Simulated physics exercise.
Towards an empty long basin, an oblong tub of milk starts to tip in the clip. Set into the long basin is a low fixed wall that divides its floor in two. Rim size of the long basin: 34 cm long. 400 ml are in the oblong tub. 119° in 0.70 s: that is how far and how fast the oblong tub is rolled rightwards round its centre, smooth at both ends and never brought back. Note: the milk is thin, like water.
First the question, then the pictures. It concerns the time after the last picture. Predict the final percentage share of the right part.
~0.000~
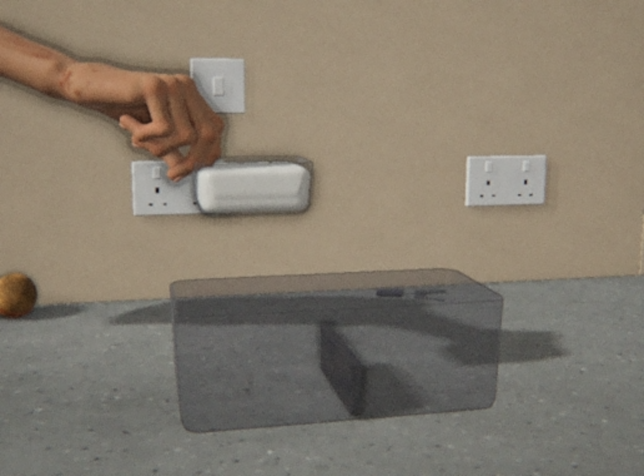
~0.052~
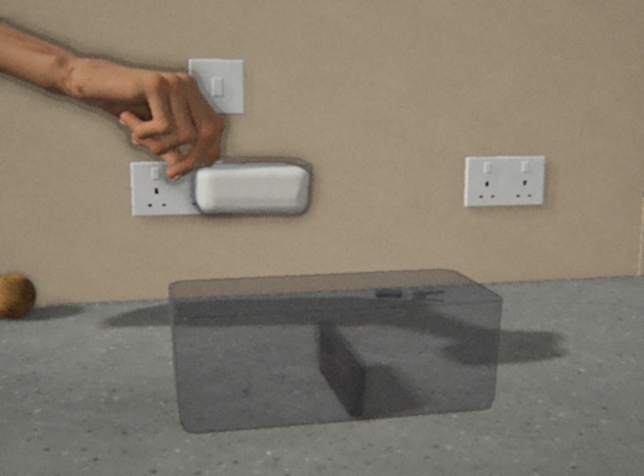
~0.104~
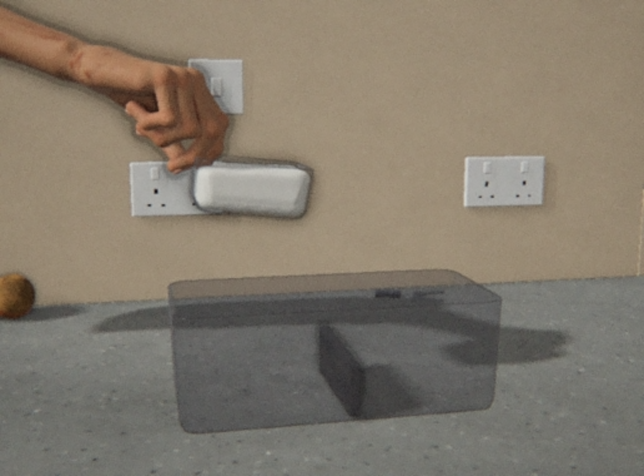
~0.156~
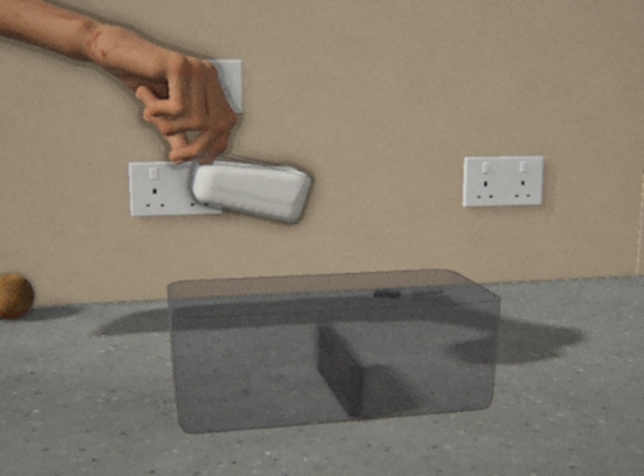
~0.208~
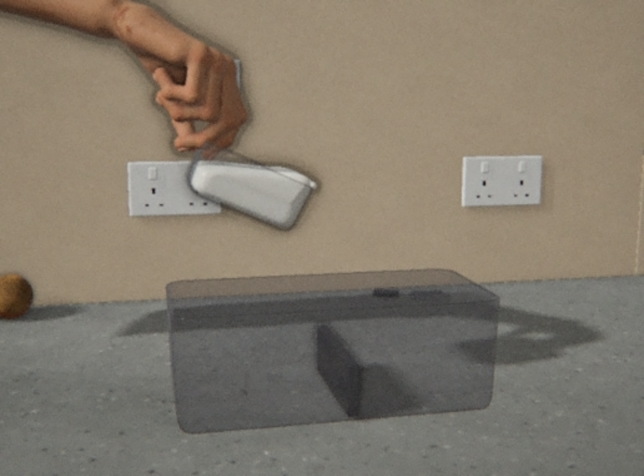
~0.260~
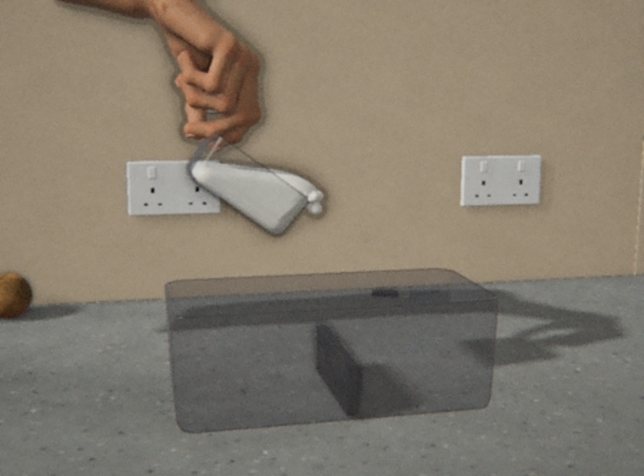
Right part: About 70 %.
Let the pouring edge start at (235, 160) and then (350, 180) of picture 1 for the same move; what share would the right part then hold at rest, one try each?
Around 5 per cent first, around 90 per cent next.
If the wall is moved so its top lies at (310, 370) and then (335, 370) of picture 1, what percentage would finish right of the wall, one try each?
I'd say 80 percent on the first go, 75 percent on the next.
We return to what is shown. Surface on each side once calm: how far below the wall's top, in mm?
Close to 52 mm left and close to 44 mm right.
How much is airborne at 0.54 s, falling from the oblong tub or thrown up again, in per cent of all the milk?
My guess is roughly 22 %.
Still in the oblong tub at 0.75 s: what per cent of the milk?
Around 0 in a hundred is still there.
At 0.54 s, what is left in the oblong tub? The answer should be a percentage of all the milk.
Around 6 in a hundred.
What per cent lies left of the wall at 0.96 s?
Left share: Approx. 30 %.
After 0.54 s the tilt is 105° and 6 per cent is still to pour, 14 is left of the wall and 60 right of it.
After 0.75 s the tilt is 119° and 0 per cent is still to pour, 29 is left of the wall and 70 right of it.
After 0.96 s the tilt is 119° and 0 per cent is still to pour, 29 is left of the wall and 70 right of it.
After 1.20 s the tilt is 119° and 0 per cent is still to pour, 29 is left of the wall and 70 right of it.
In the end 29 per cent lies left of the wall, 70 right of it and 1 outside.
